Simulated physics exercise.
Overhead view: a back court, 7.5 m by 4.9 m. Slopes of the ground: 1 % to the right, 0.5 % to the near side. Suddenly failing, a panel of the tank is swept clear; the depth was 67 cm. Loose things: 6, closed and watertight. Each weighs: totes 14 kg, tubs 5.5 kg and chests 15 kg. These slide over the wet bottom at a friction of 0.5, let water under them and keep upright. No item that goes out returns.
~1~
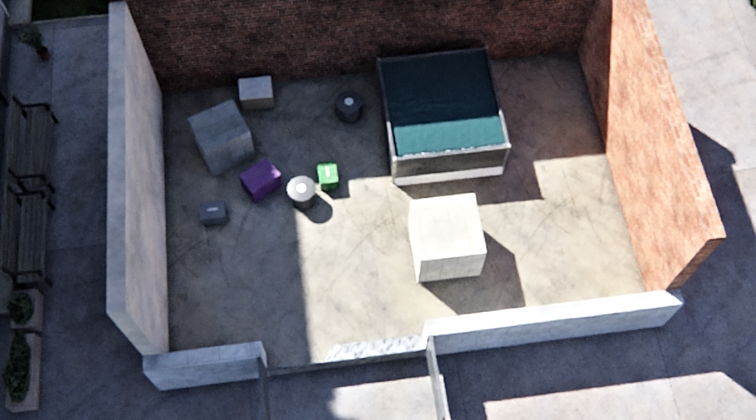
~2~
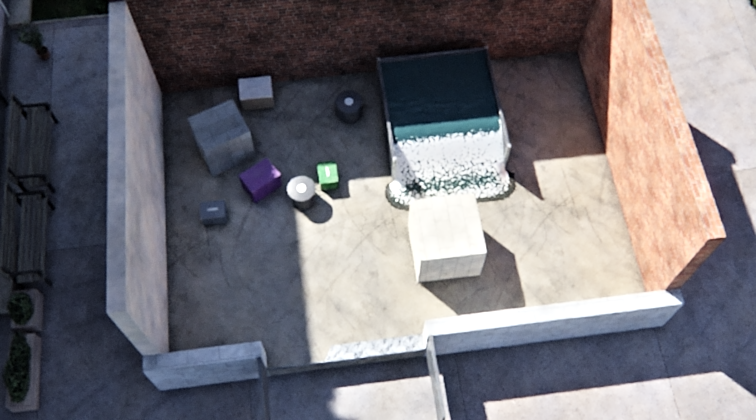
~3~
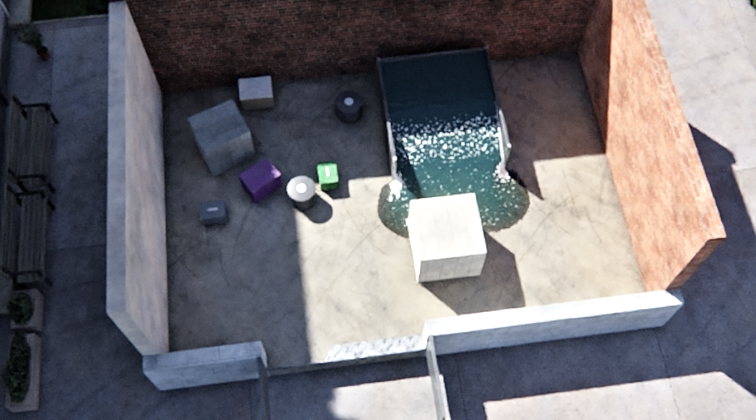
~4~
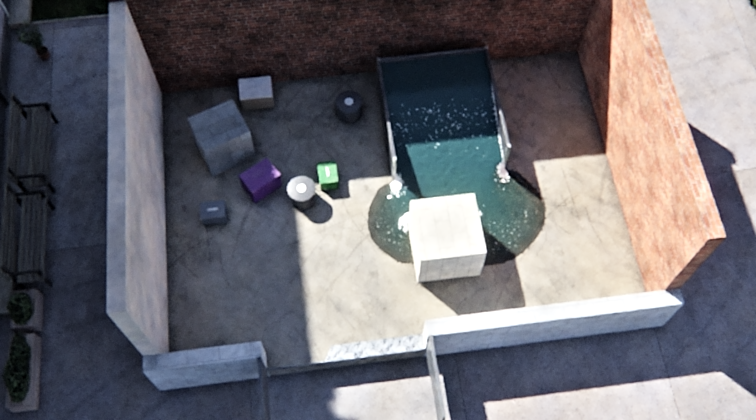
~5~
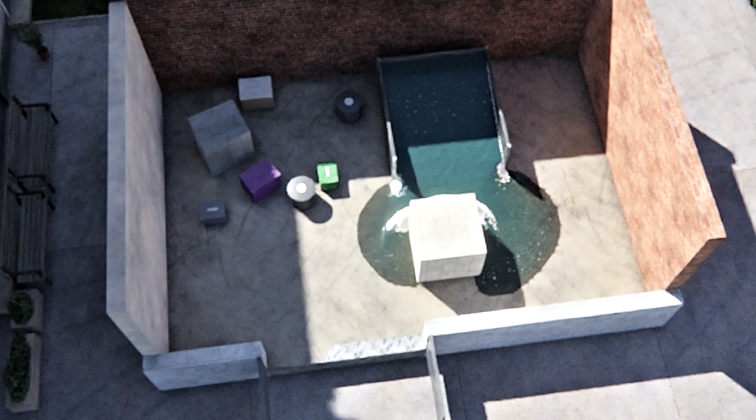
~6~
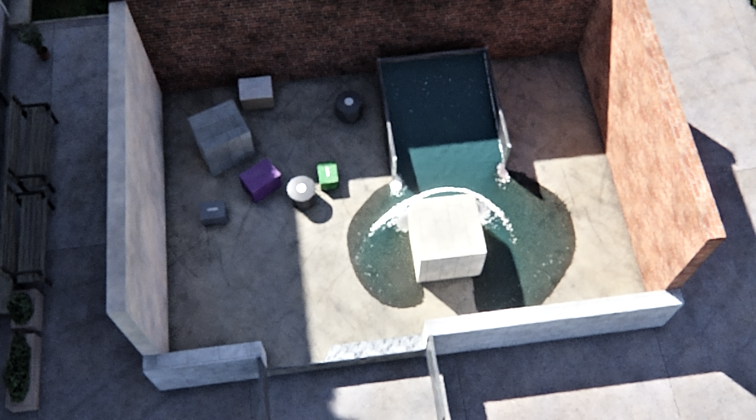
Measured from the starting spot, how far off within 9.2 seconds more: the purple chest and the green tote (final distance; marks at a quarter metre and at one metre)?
My prediction: The purple chest never really leaves its spot; the green tote never really leaves its spot.
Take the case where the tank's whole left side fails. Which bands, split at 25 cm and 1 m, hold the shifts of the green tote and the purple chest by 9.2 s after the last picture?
The green tote is swept away, the purple chest is swept away.
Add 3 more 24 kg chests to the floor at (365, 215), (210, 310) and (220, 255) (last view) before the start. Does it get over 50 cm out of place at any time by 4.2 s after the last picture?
Going one by one: Too far, not far enough, not far enough.
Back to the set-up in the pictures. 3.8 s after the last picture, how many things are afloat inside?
Then: 1.
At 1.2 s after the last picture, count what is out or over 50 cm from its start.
Answer: 0.
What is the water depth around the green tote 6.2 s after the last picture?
Near 4 cm deep.
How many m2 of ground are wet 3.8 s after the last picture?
At that time the wet patch spans about 31 m2.
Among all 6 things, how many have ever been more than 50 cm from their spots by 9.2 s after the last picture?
By my tally, 1.
Then, 1.2 s after the last picture the purple chest is near (258, 175), 0.0 m from its start, aground; the green tote is near (327, 172), 0.0 m from its start, aground; 0 of 6 are out; 0 afloat.
Then, 3.8 s after the last picture the purple chest is near (258, 175), 0.0 m from its start, aground; the green tote is near (327, 172), 0.0 m from its start, aground; 0 of 6 are out; 1 afloat.
Then, 6.2 s after the last picture the purple chest is near (258, 175), 0.0 m from its start, aground; the green tote is near (327, 172), 0.0 m from its start, aground; 0 of 6 are out; 1 afloat.
Then, 9.2 s after the last picture the purple chest is near (258, 175), 0.0 m from its start, aground; the green tote is near (327, 172), 0.0 m from its start, aground; 0 of 6 are out; 2 afloat.
